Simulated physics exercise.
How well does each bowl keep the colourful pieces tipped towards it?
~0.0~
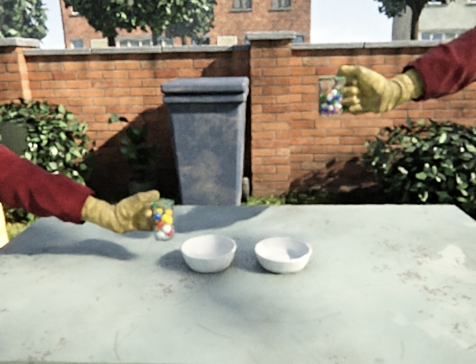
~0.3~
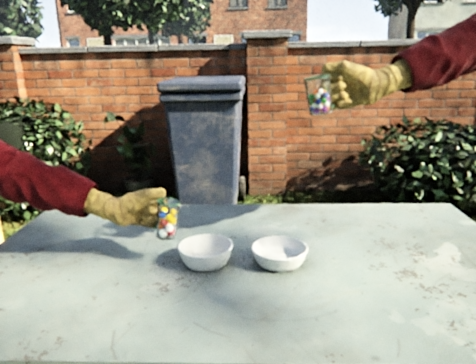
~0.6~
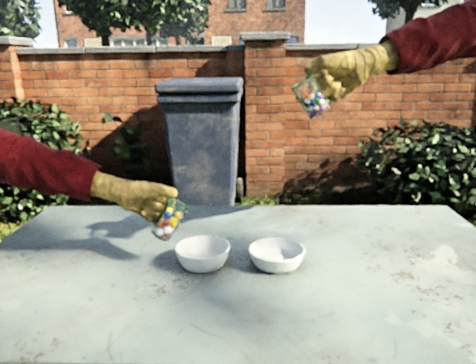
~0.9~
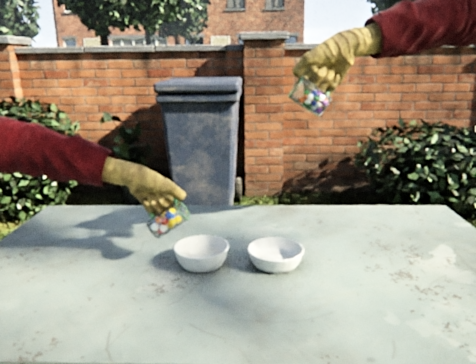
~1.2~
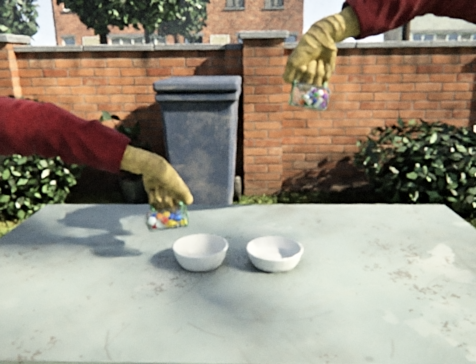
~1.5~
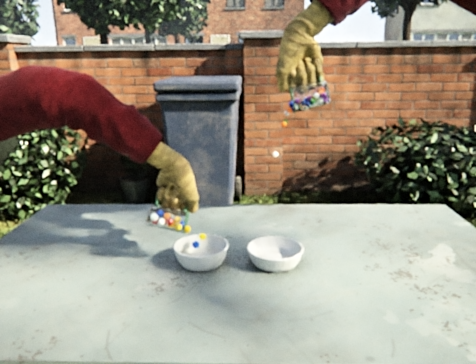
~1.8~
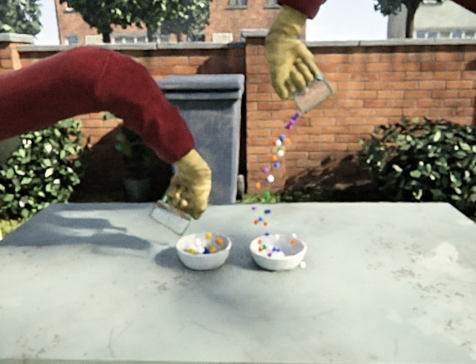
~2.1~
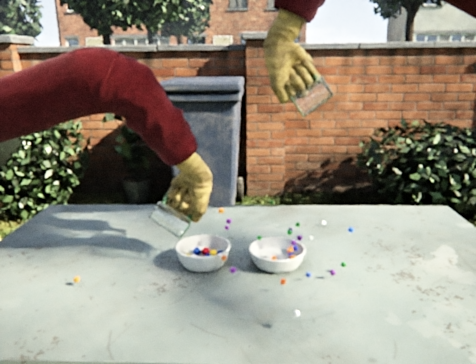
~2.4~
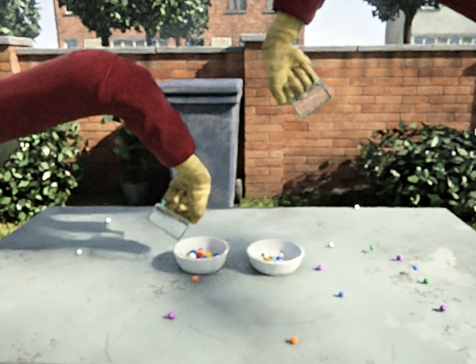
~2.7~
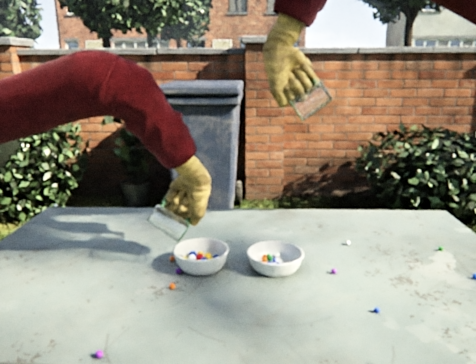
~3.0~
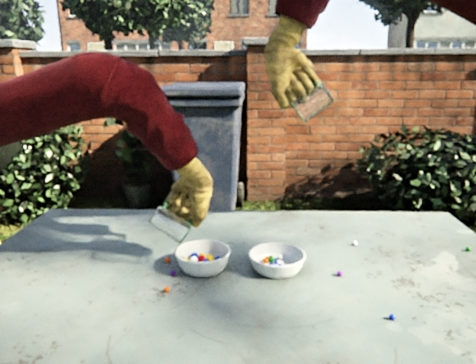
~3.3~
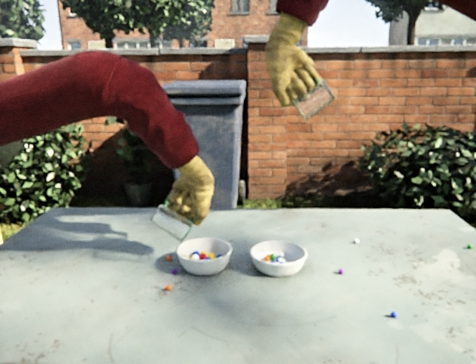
The left bowl holds all the pieces from its low pour. The right bowl keeps only some of its own, and the others end up scattered round it or gone from the table.
